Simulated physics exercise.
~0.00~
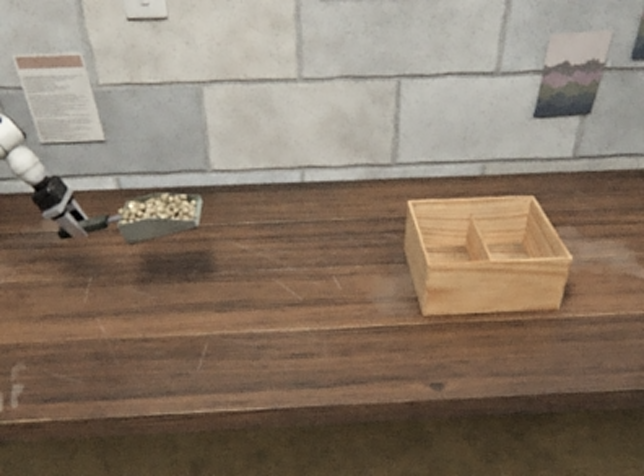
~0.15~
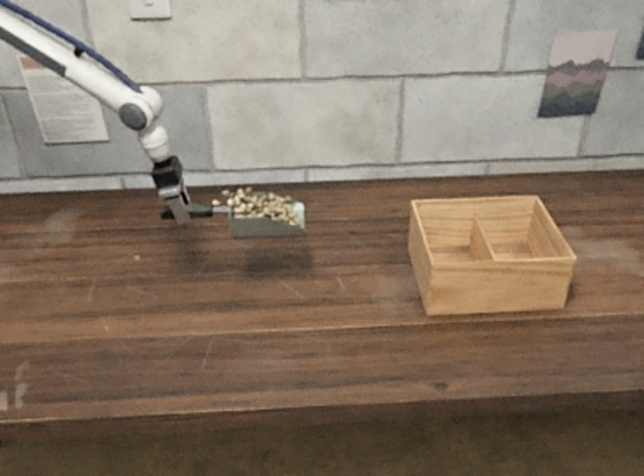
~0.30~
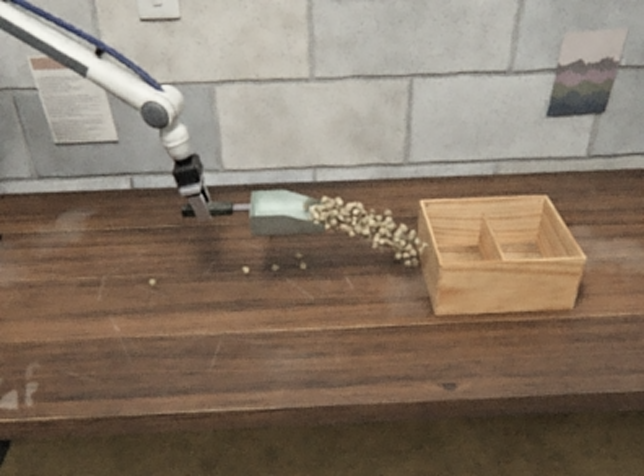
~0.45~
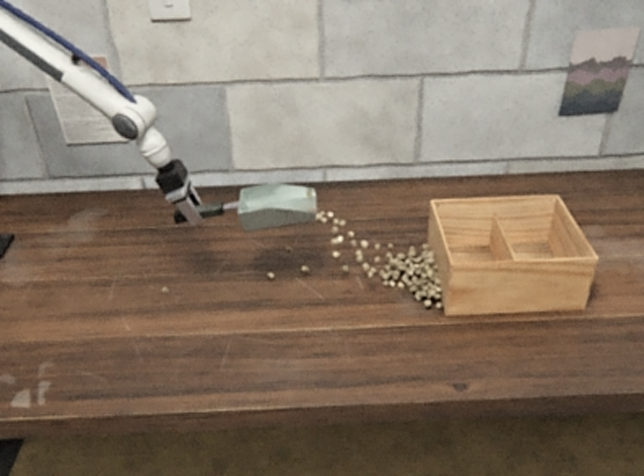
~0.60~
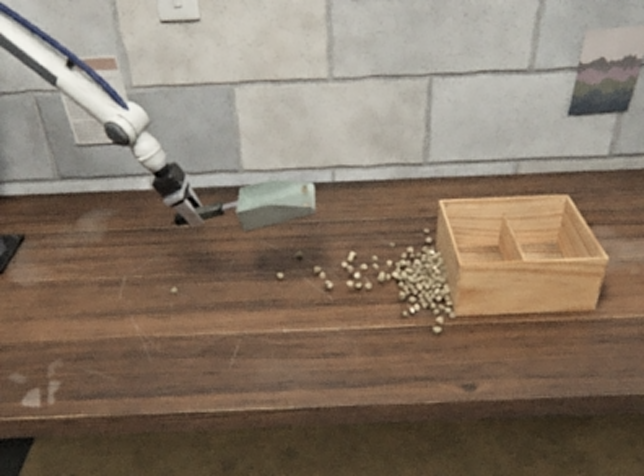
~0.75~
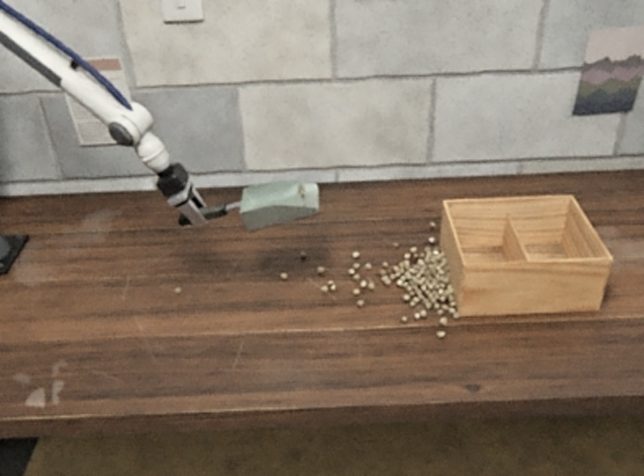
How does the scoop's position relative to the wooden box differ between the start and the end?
At the start the scoop is far to the left of the box, near the left side of the table. By the end it is farther right and closer to the box, though still to the left of it.
